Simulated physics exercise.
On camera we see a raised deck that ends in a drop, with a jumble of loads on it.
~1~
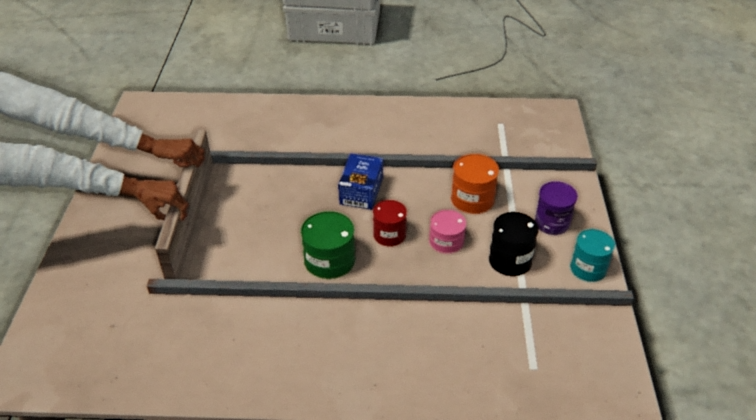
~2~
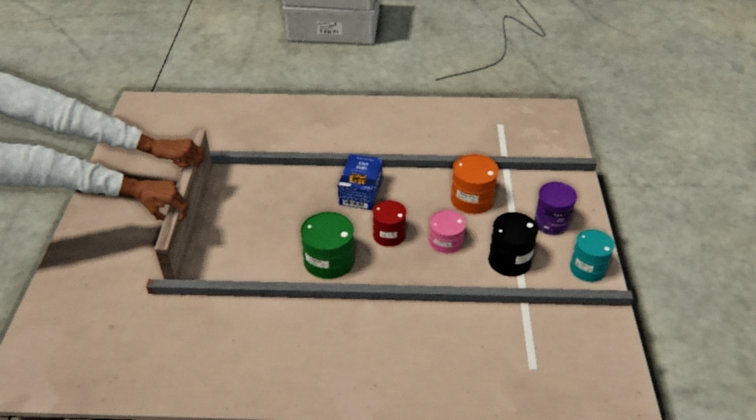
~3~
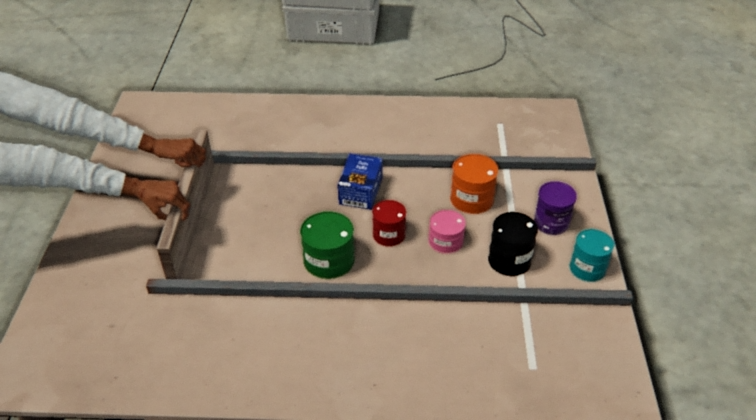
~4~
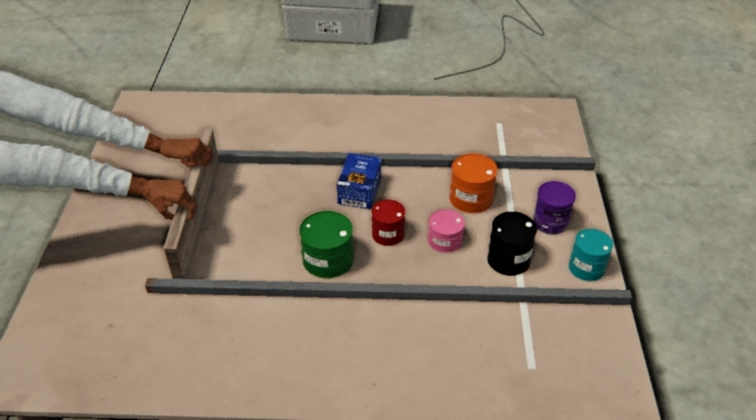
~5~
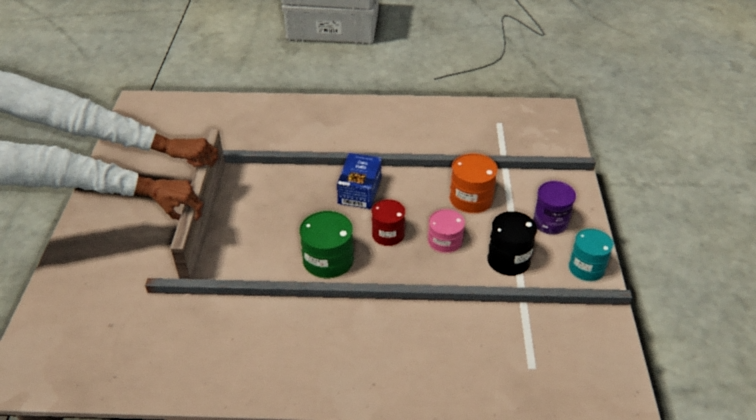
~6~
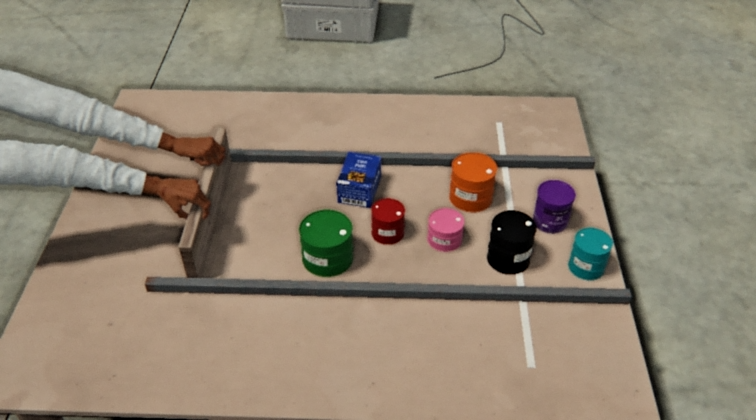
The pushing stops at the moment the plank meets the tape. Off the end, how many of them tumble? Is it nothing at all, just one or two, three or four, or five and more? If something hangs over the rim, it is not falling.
It is just one or two.
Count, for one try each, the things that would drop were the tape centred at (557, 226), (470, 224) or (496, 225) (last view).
Counts per try: 4; 0; 0.
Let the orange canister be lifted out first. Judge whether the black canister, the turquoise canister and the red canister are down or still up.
As for the black canister, it keeps its place; the turquoise canister ends up below; the red canister keeps its place.
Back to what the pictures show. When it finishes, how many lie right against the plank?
It's 3.
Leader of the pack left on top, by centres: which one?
The purple pail is the one.
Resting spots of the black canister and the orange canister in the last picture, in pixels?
The black canister comes to rest at (593, 243), and the orange canister comes to rest at (568, 185).
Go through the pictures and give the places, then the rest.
The first frame shows turquoise canister (592, 256); purple pail (555, 209); black canister (513, 244); plank (187, 202); tape (515, 227).
The second frame shows purple pail (555, 209); red canister (389, 224).
The third frame shows black canister (512, 244); green canister (328, 245).
The fourth frame shows turquoise canister (591, 255); blue box (360, 181).
The fifth frame shows purple pail (554, 208); plank (201, 202).
The sixth frame shows turquoise canister (590, 254); purple pail (553, 207); black canister (511, 243); plank (208, 201); tape (513, 225).
Early on, none off yet; turquoise canister at rest near (590, 254); purple pail at rest near (553, 207); black canister at rest near (511, 243).
Finally, the number that fall off is one or two; lost, turquoise canister.
